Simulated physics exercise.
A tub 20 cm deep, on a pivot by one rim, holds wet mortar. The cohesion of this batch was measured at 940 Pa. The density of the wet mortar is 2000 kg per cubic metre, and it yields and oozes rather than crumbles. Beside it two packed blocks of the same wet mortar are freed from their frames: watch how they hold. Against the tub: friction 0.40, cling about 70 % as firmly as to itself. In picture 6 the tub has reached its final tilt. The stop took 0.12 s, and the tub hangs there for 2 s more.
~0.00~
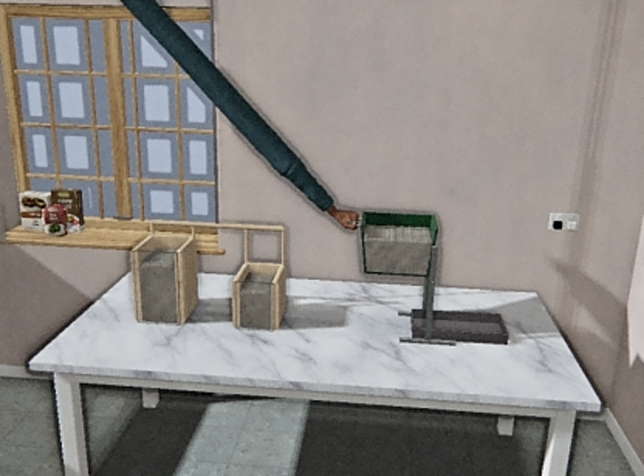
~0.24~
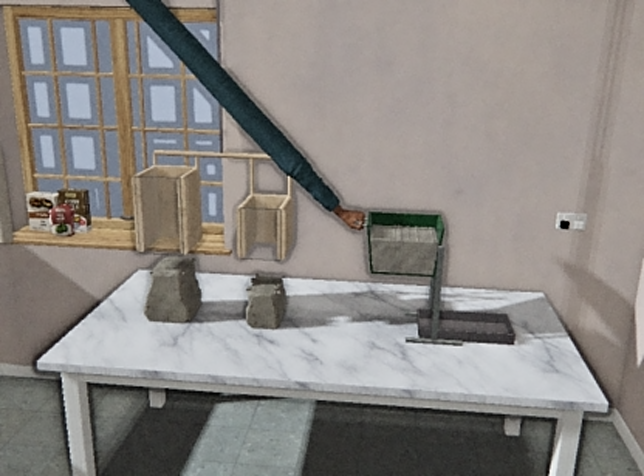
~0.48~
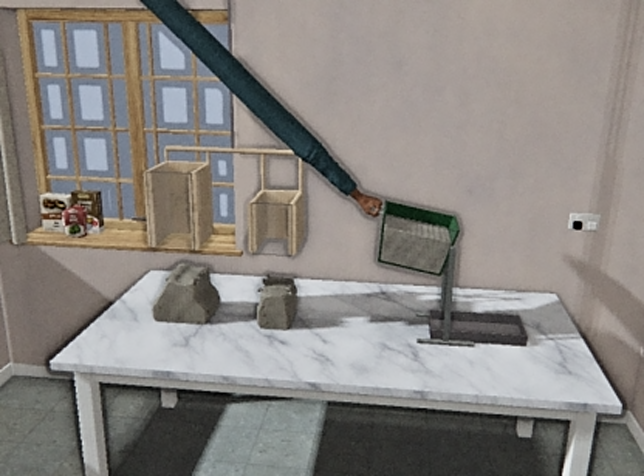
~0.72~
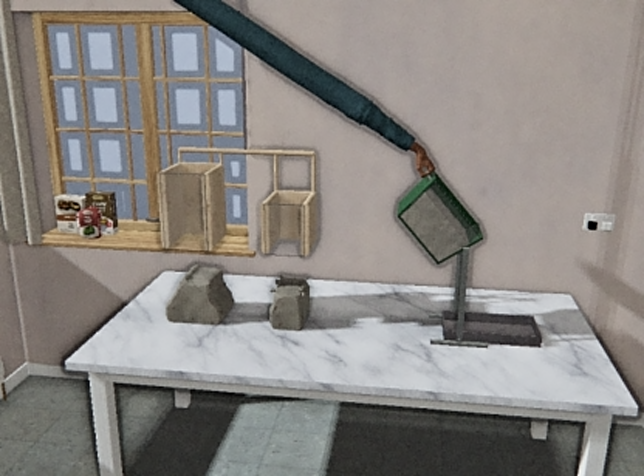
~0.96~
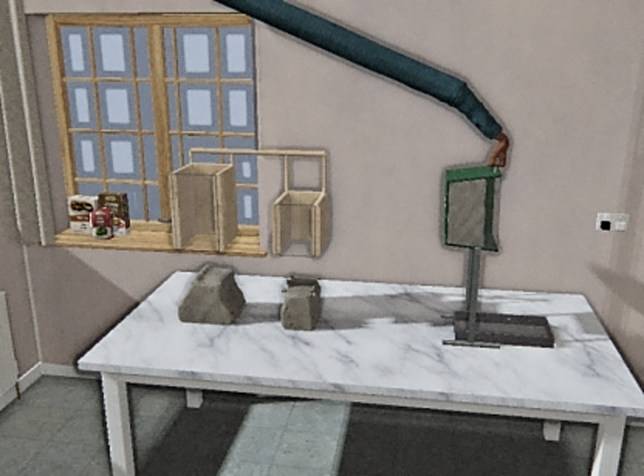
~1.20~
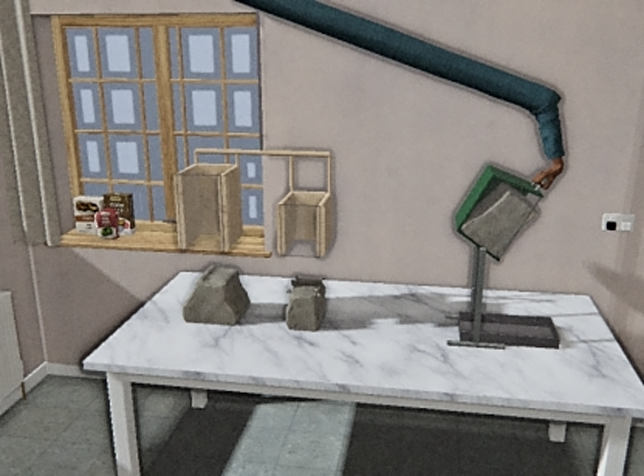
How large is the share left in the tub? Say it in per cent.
About 0 %.
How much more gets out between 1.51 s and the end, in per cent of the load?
Some 0 per cent.
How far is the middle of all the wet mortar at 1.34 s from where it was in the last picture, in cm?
About 15 cm.
After 1.34 s, the tub is at 118 degrees and holds 29 %.
After 1.51 s, the tub is at 118 degrees and holds 0 %.
After 1.68 s, the tub is at 118 degrees and holds 0 %.
After 1.85 s, the tub is at 118 degrees and holds 0 %.
After 3.20 s, at the end, the tub is at 118 degrees and holds 0 %.
